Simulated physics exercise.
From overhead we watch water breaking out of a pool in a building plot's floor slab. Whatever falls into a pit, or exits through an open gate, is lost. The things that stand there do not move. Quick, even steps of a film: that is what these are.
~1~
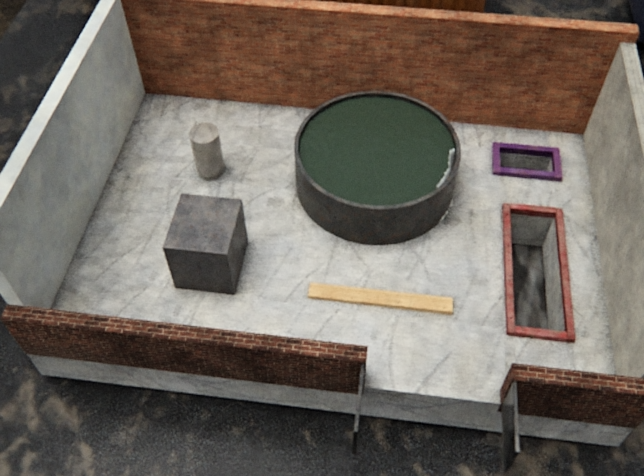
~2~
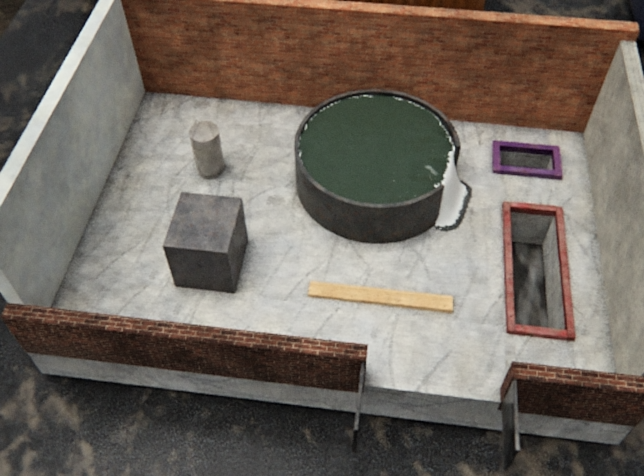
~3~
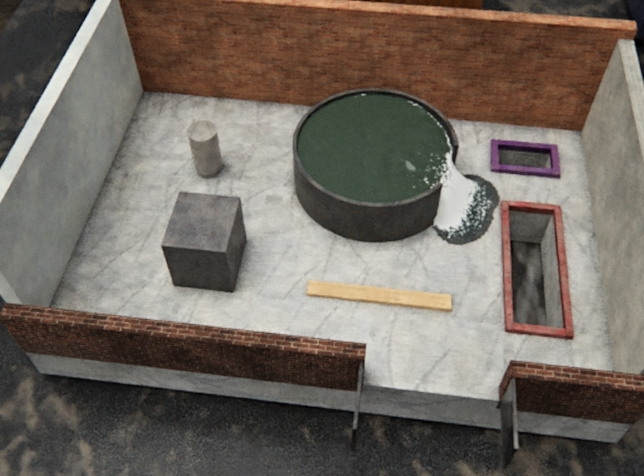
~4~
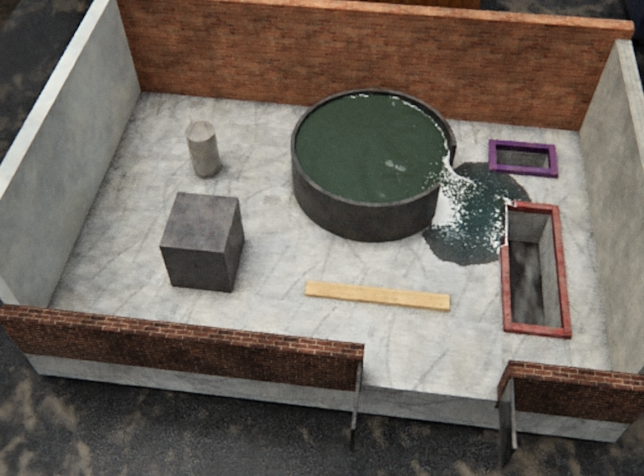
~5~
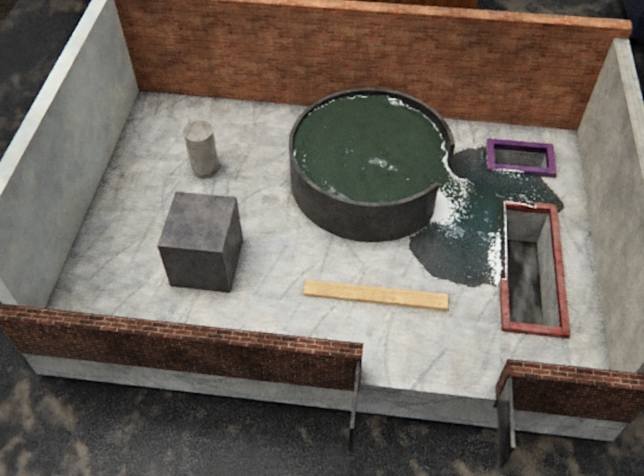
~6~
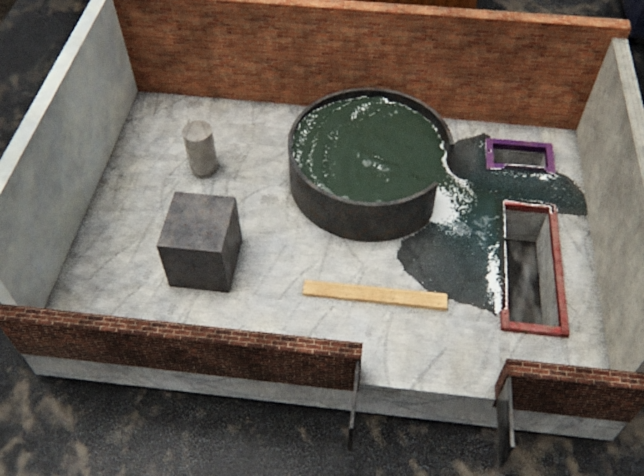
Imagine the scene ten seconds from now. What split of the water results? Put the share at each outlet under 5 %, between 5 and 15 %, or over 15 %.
My prediction: The gate is left holding a modest amount - five to fifteen per cent. The purple pit is left holding a tiny amount - below five per cent. The red pit is left holding a hefty amount - past fifteen per cent.
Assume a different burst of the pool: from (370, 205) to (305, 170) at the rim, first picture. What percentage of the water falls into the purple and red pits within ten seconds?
Approximately, purple takes 2 % and red takes 2 %.
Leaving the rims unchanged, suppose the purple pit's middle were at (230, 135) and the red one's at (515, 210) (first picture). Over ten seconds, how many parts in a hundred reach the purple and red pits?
The purple pit takes 0 per cent, and the red pit takes 60 per cent.
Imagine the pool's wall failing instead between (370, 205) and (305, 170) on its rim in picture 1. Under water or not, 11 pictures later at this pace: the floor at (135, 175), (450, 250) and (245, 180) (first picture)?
In the order asked: Sodden, out of reach, out of reach.
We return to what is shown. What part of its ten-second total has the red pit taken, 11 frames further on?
Around 45 in a hundred.
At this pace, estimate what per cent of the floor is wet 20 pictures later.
My best guess is some 30 %.
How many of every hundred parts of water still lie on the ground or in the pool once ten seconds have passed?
Roughly 50 percent.
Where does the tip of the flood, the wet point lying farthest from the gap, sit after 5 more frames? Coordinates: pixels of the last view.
Around (528, 387).
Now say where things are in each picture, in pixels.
The first picture shows the pool at (377, 149) is whole and still.
In the second picture, water pours out at (449, 190) and has run to (445, 228).
In the third picture, water pours out at (447, 191) and has run to (489, 188).
In the fourth picture, the front is at (527, 203), out from the gap at (444, 192).
In the fifth picture, water pours out at (443, 191) and has run to (557, 202).
In the sixth picture, water pours out at (442, 190) and has run to (583, 197).
A moment on, water covers 20 % of the floor; the gate 0 %, the purple pit 0 %, the red pit 9 %.
Next, water covers 25 % of the floor; the gate 1 %, the purple pit 1 %, the red pit 17 %.
Then, water covers 30 % of the floor; the gate 2 %, the purple pit 1 %, the red pit 25 %.
Later, water covers 50 % of the floor; the gate 5 %, the purple pit 1 %, the red pit 33 %.
In the end, water covers 70 % of the floor; the gate 12 %, the purple pit 1 %, the red pit 38 %.
